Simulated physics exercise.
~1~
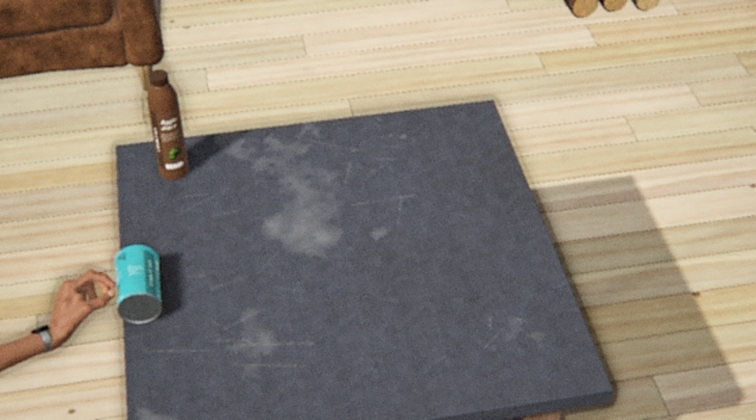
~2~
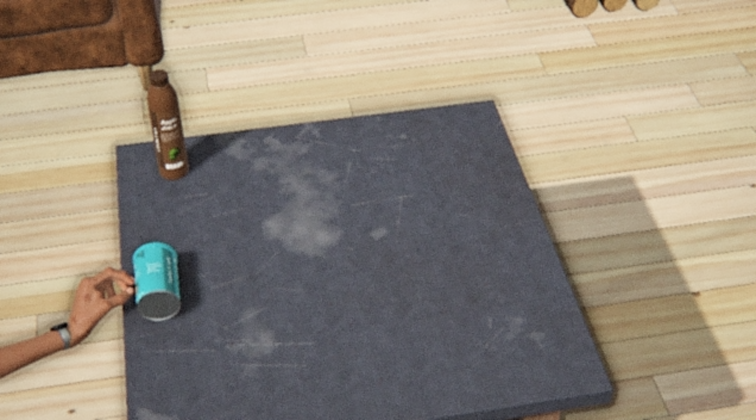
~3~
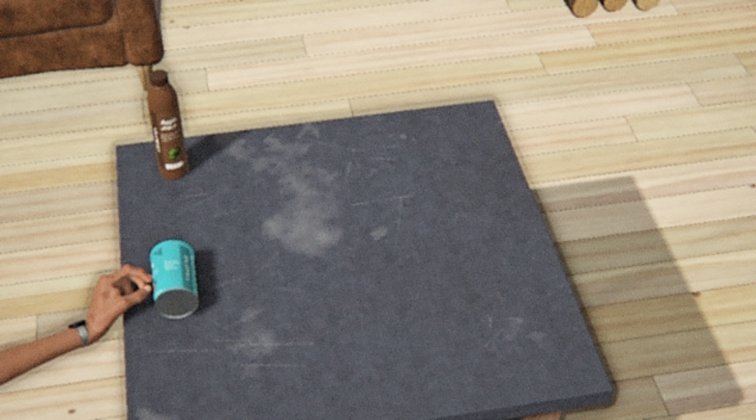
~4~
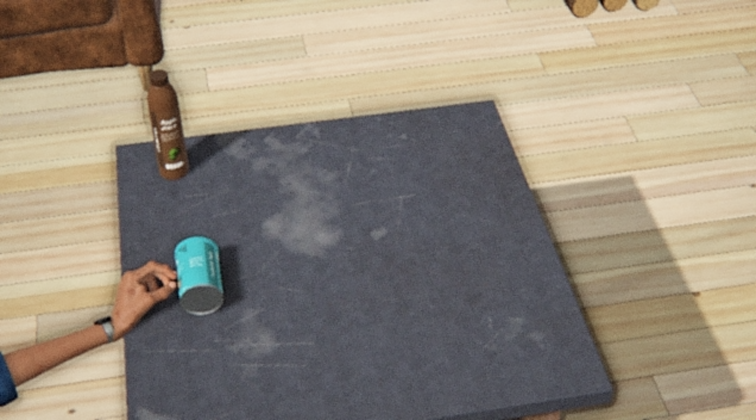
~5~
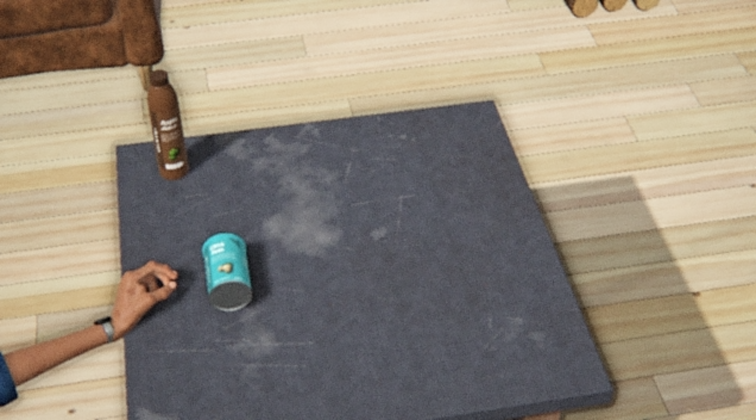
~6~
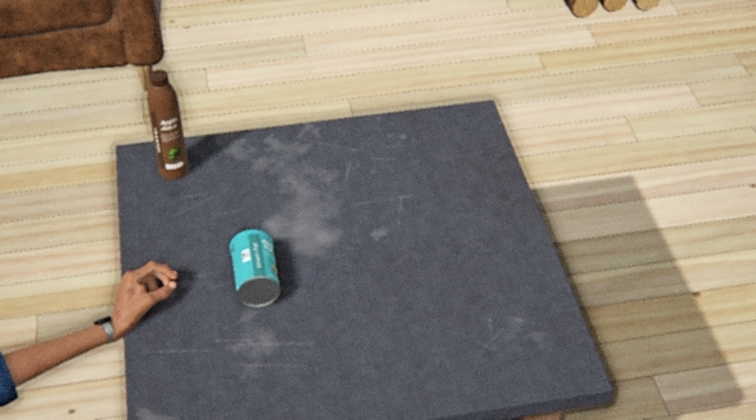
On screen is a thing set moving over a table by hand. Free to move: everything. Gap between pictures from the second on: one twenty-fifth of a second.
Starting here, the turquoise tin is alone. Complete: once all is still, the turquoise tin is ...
Off the table.
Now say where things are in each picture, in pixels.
The first frame shows under the hand; turquoise tin (138, 285).
The second frame shows under the hand; turquoise tin (157, 282).
The third frame shows under the hand; turquoise tin (174, 280).
The fourth frame shows turquoise tin (199, 276).
The fifth frame shows turquoise tin (227, 272) moved about its own width.
The sixth frame shows turquoise tin (255, 269) moved about its own width.
Then, 0.30 s later than the last frame, turquoise tin moved well along near (451, 242).
Then, 0.70 s later than the last frame, turquoise tin now off the table.
When it is over, off the table, turquoise tin.
